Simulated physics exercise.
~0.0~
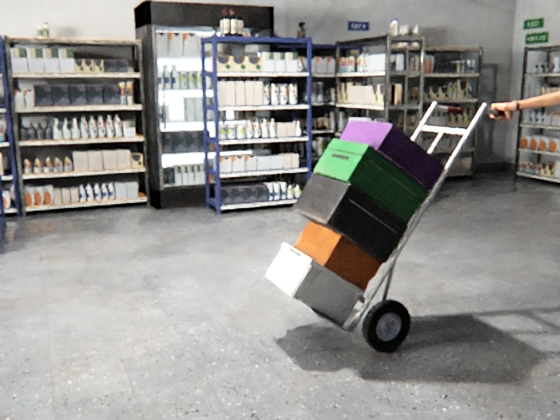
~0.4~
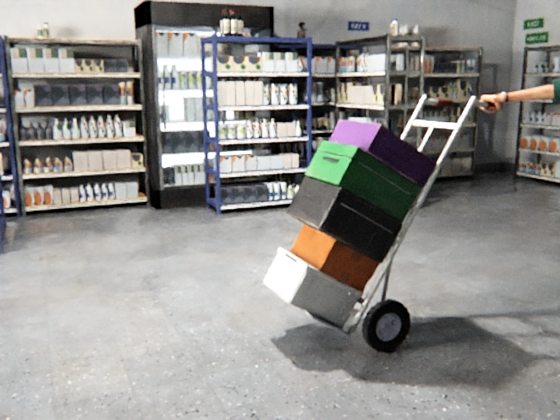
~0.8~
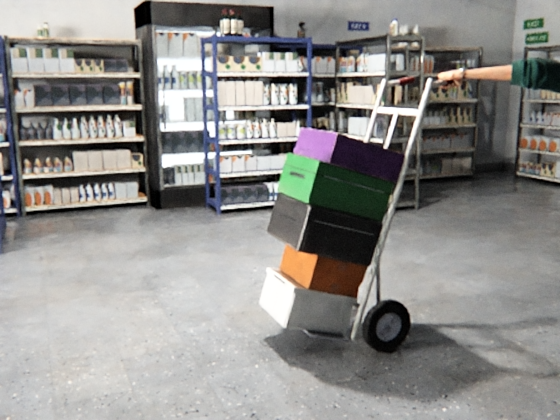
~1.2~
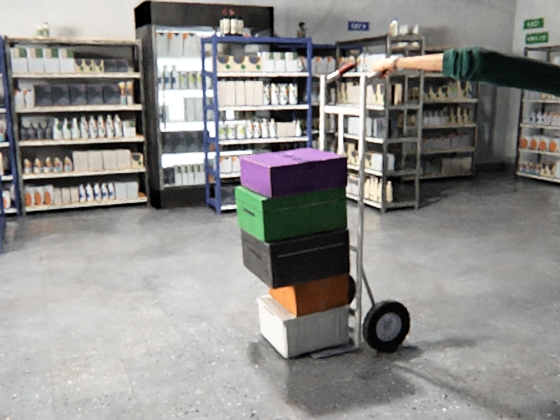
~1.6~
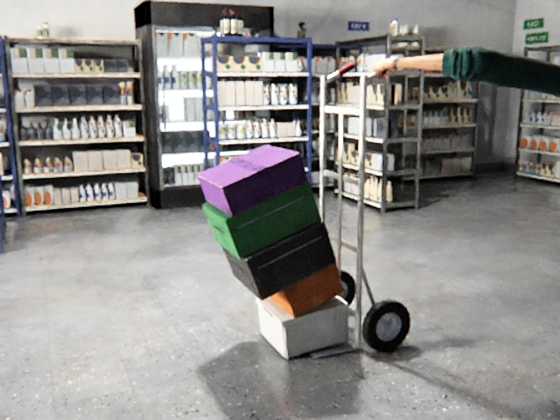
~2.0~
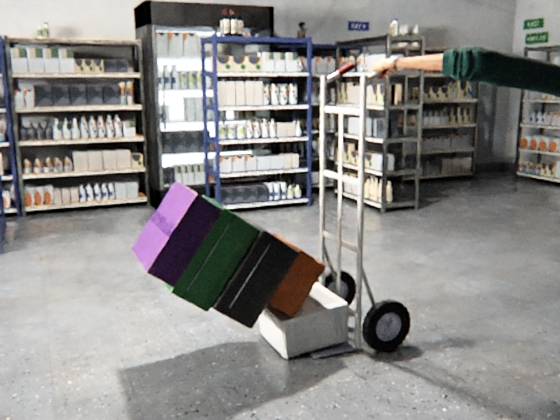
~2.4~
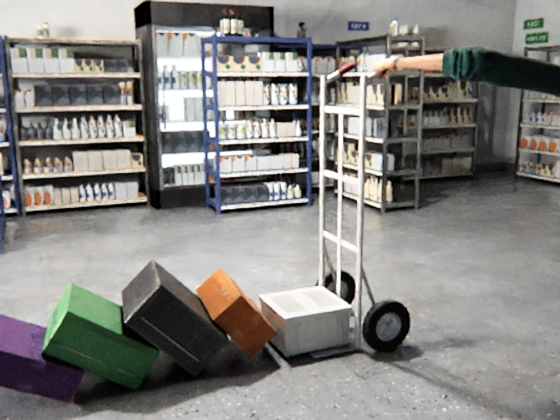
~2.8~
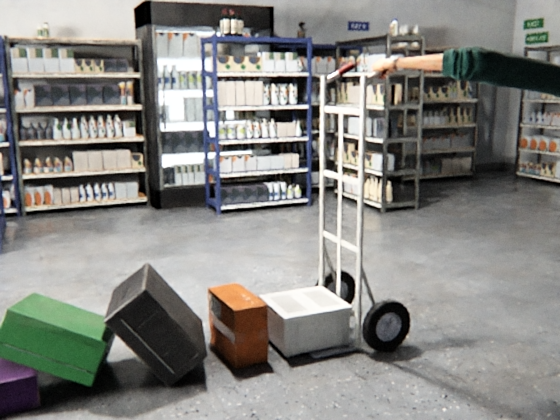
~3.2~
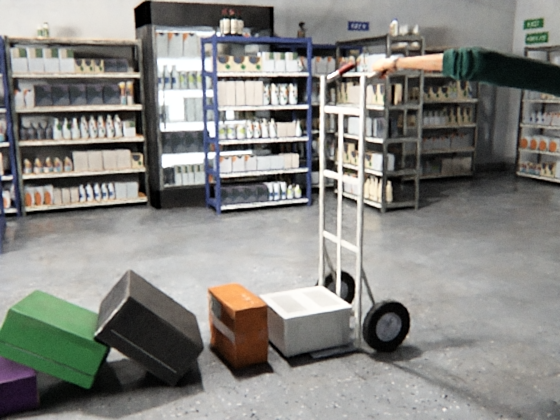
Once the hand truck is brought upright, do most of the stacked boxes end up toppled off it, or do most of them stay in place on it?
Most of them topple off. The purple, green, black and orange boxes end up on the floor, and only the white one stays on the truck.
